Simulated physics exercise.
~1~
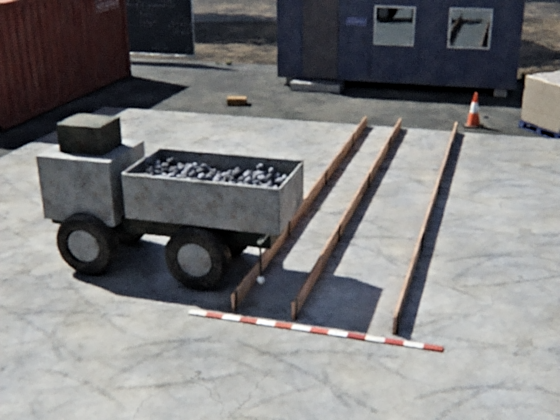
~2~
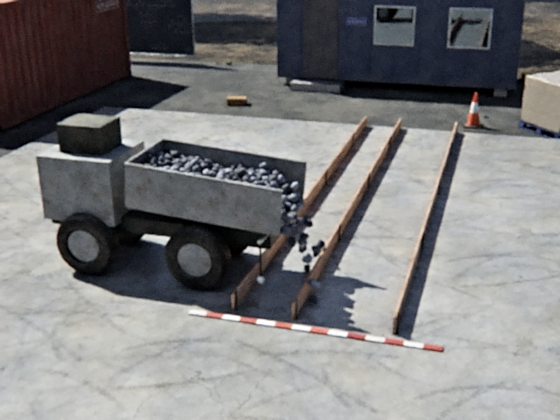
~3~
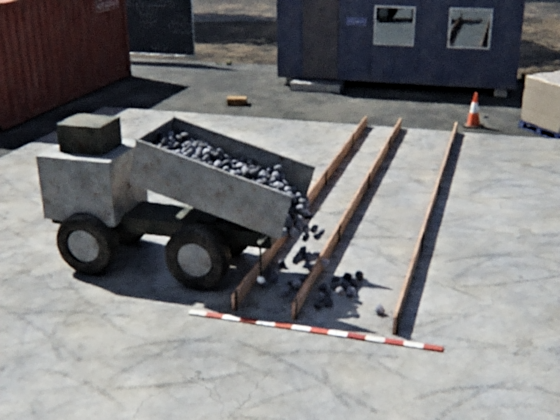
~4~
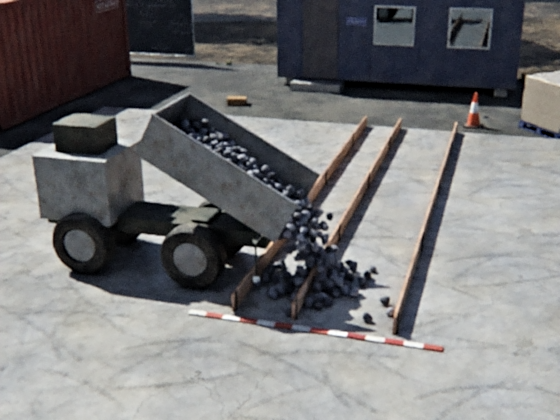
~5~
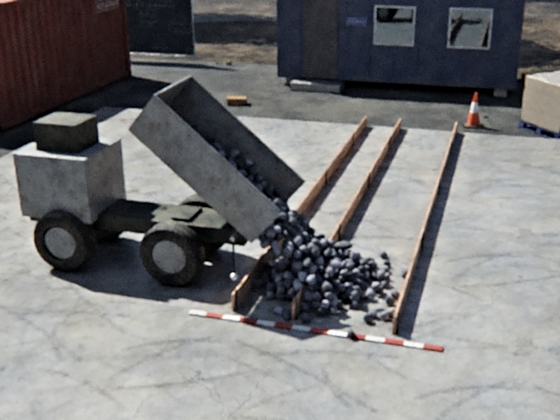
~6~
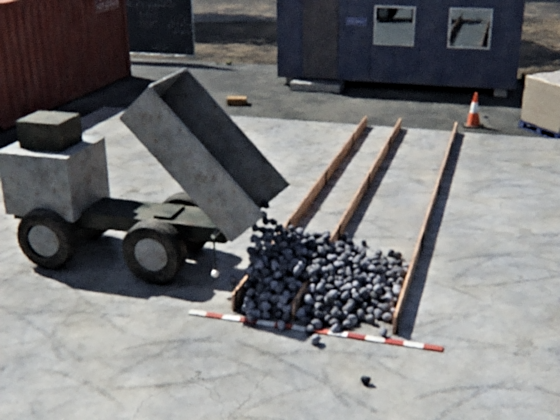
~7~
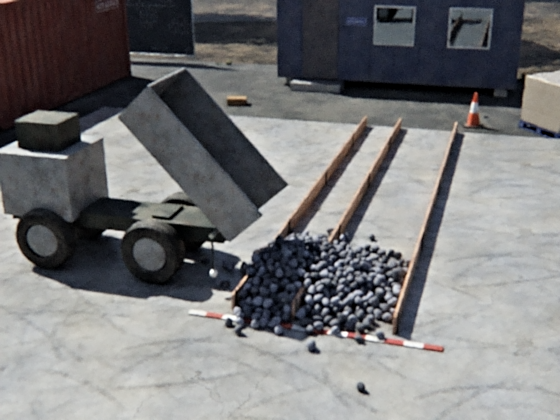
A grey truck tips dark cobbles between planks, edges left, and stops with its bed raised.
